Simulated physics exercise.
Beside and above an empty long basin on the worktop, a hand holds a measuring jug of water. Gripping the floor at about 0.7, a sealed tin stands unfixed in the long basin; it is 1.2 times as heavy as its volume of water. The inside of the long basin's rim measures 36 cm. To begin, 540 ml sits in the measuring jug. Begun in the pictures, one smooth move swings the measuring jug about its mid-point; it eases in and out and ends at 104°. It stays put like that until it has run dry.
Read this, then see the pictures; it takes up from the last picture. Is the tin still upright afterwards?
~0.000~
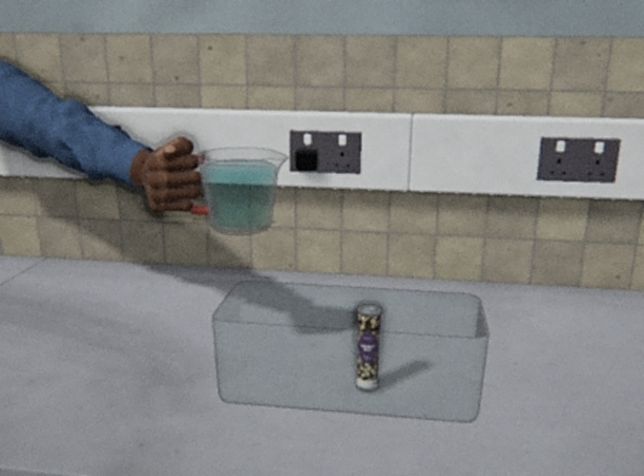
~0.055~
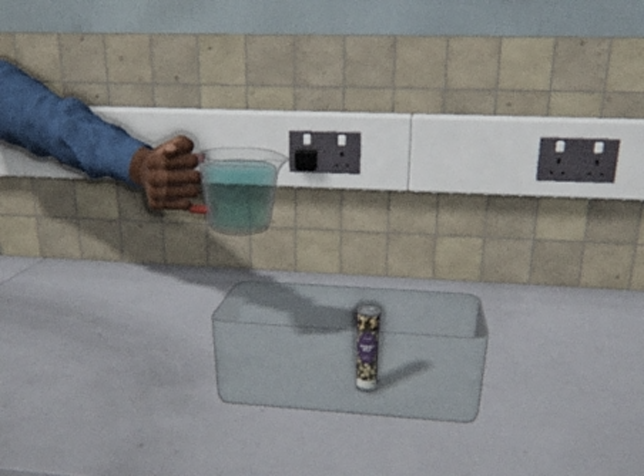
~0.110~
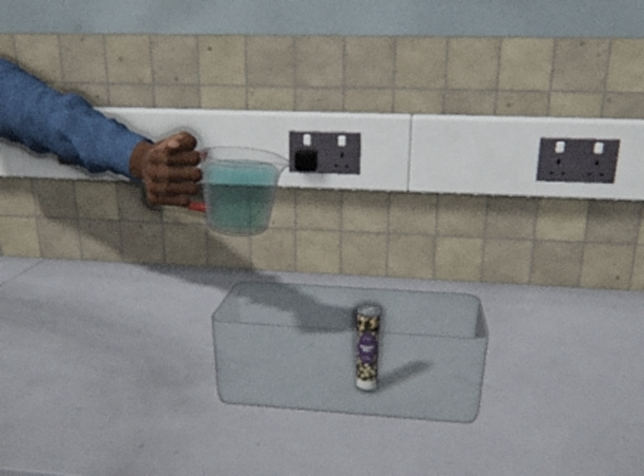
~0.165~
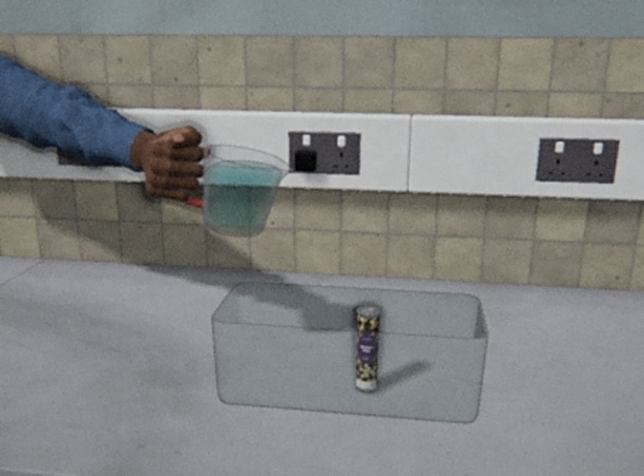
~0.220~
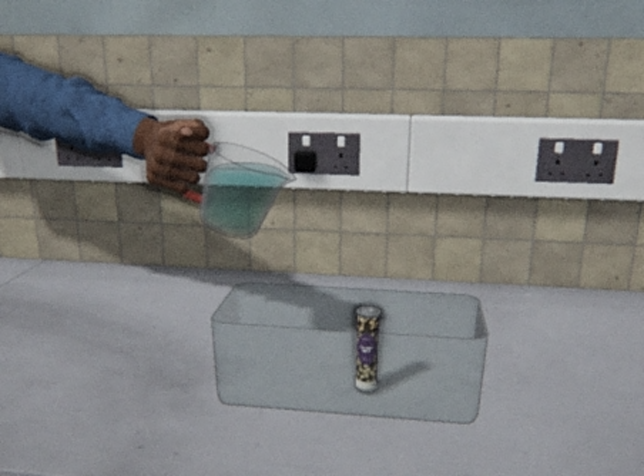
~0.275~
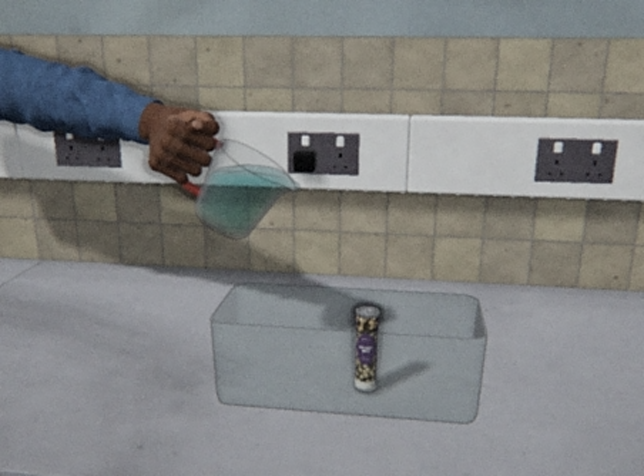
It holds.
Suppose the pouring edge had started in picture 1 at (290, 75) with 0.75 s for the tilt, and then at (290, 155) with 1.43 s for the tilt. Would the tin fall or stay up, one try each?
First it falls; then it keeps standing.
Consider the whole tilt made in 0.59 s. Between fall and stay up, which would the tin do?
In that case the tin stays vertical.
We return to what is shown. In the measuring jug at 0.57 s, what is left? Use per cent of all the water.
About 48 percent.
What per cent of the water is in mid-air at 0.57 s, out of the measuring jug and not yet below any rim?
I'd put it at about 32 percent.
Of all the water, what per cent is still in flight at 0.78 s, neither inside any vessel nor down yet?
Roughly 14 %.
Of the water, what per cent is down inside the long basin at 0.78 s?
Some 78 percent of the total.
By 0.57 s the tilt is 90° and 49 per cent is still to pour; the tin stands where it began.
By 0.78 s the tilt is 104° and 8 per cent is still to pour; the tin stands where it began.
By 1.01 s the tilt is 104° and 0 per cent is still to pour; the tin stands where it began.
By 1.25 s the tilt is 104° and 0 per cent is still to pour; the tin stands where it began.
At rest the tin stands where it began.
